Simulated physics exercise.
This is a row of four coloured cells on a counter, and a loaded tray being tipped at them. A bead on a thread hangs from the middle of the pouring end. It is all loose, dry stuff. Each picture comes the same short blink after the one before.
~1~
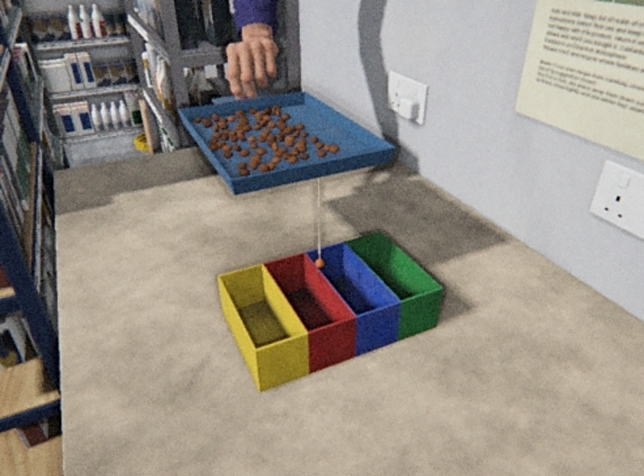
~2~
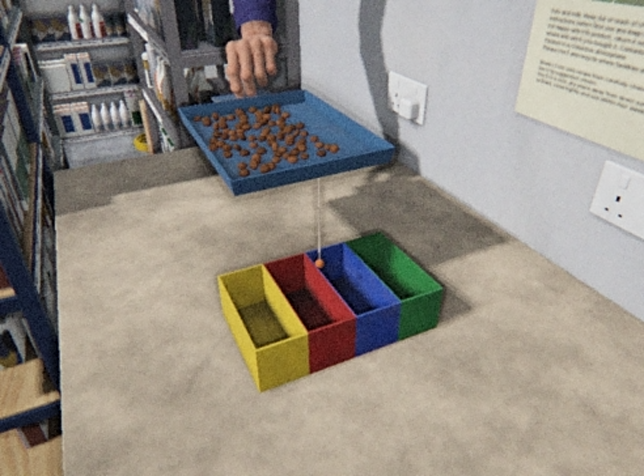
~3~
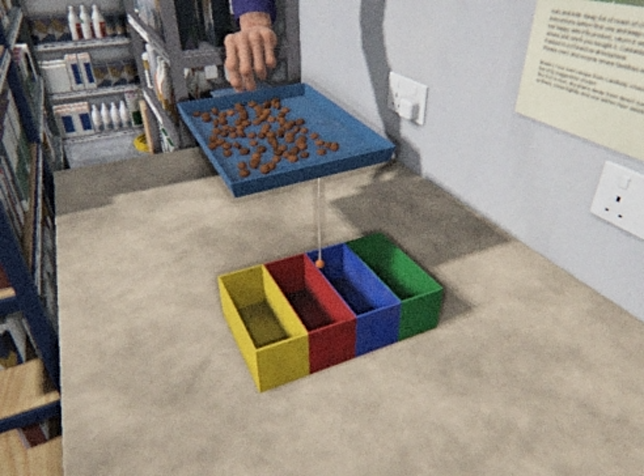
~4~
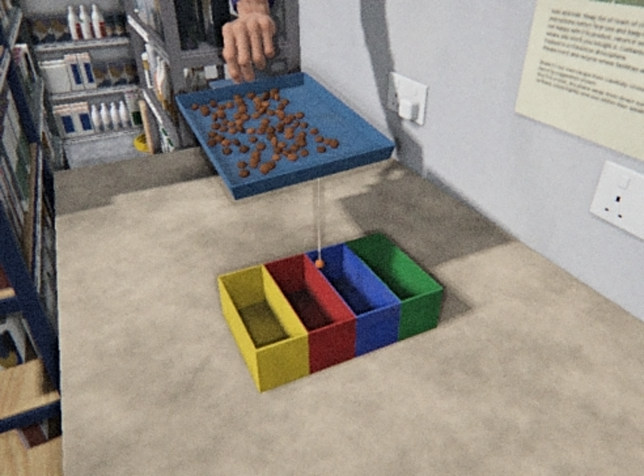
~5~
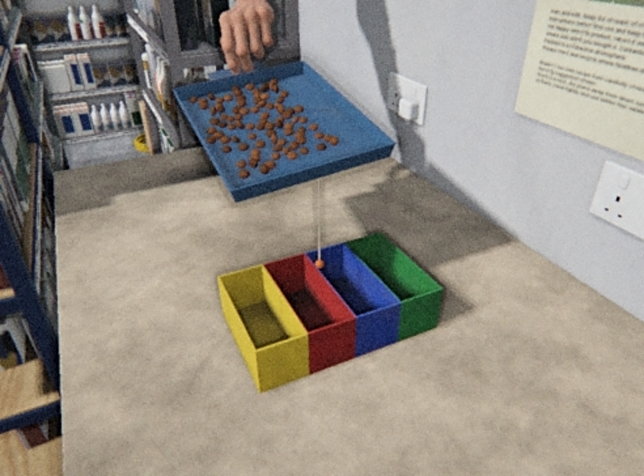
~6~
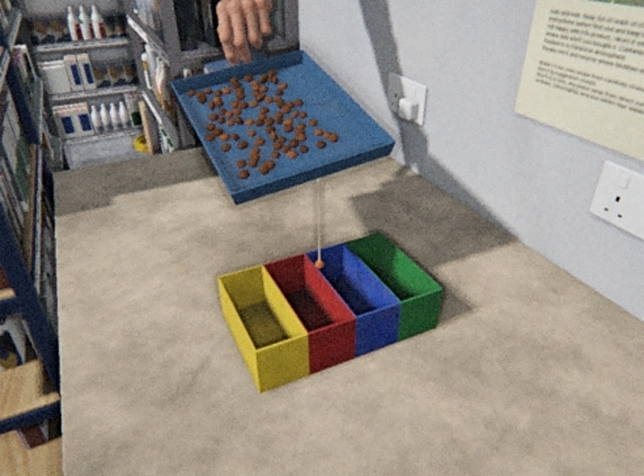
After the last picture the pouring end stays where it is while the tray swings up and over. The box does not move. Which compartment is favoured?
It favours the yellow compartment.
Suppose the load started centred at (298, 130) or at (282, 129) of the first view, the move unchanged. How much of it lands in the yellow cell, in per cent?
In turn 80 and 80 in a hundred.
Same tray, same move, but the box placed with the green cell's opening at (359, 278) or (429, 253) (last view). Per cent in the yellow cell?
Near 20 % and 0 %.
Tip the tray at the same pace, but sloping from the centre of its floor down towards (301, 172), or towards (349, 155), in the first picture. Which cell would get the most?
In turn: The red cell; green.
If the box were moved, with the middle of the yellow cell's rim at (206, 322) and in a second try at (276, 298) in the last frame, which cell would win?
First that red cell, then the cell in yellow.
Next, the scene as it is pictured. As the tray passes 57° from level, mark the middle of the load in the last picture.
Roughly at (251, 173).
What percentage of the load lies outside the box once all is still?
About 0 per cent.
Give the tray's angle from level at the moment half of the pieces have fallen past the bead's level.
Around 100° of tilt.
Just after the last frame, tray tipped steeply; every one on the tray.
A moment on, tray tipped right over; roughly half on the tray; roughly a third in the yellow cell; just a few in the red cell; about a tenth falling or outside the box.
Further on, tray tipped past a quarter turn; almost all in the yellow cell; just a few in the red cell; about a tenth falling or outside the box.
When it is over, tray tipped past a quarter turn; almost all in the yellow cell; just a few in the red cell; not one in the blue cell; not one in the green cell; about a tenth outside the box.
